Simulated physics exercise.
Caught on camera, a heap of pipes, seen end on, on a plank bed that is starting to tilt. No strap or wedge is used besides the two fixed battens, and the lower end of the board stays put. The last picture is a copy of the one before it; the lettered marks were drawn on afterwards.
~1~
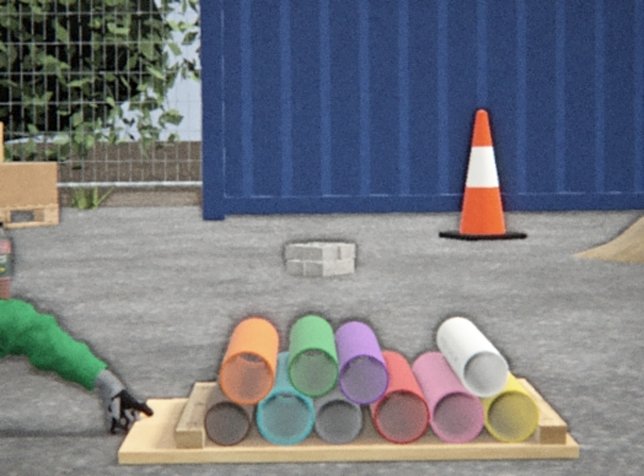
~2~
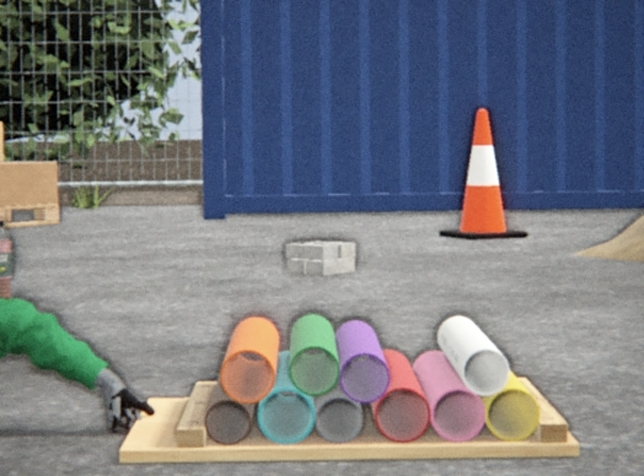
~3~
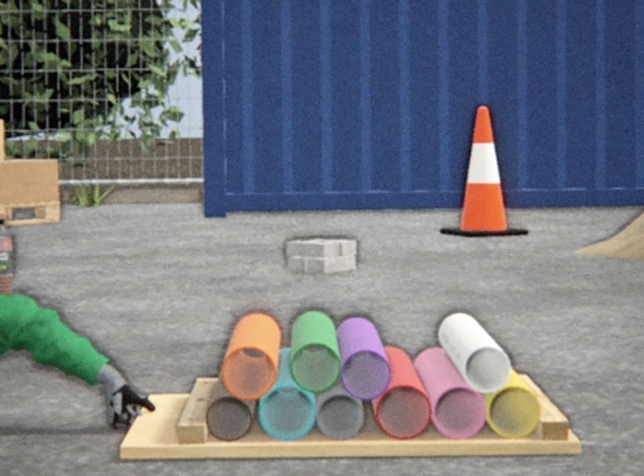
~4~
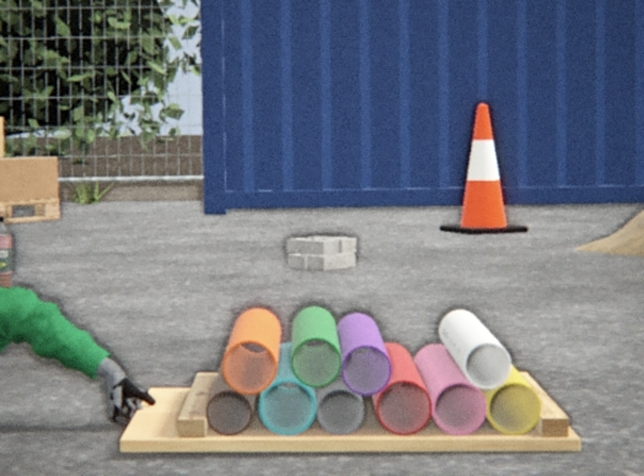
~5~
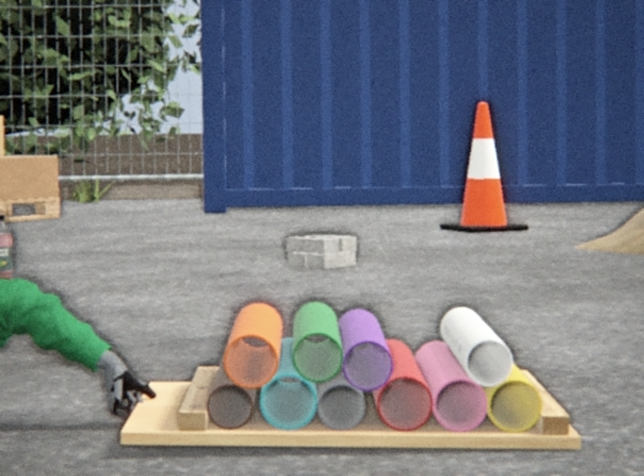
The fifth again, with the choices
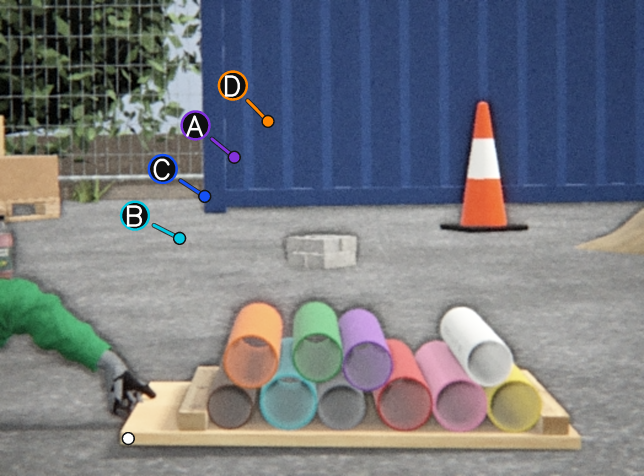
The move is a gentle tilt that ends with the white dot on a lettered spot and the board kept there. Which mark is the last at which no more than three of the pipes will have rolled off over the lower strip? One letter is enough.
At most to C.
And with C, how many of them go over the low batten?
It comes to three.
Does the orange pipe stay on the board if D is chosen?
No.
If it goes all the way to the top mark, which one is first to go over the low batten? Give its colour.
The white one.
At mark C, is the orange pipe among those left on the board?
The orange pipe: Yes.
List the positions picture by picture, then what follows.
In the first picture, pink pipe (457, 416); yellow pipe (512, 416); purple pipe (364, 379).
In the second picture, purple pipe (365, 378); orange pipe (248, 376).
In the third picture, board (346, 413); brown pipe (229, 419); turquoise pipe (288, 413); yellow pipe (513, 412).
In the fourth picture, board (346, 408); brown pipe (229, 413); turquoise pipe (288, 408).
In the fifth picture, board (347, 404); brown pipe (230, 407); turquoise pipe (289, 402).
On the copy, A at (234, 157); B at (180, 239); C at (204, 196); D at (268, 122); the white dot at (128, 439).
On C. First, board at 19°.
Then, board at 34°.
Finally, board at 34°, three over the low batten (purple, green, white).
By contrast, A four over the low batten (purple, orange, green, white); B three over the low batten (purple, green, white); D four over the low batten (purple, orange, green, white).
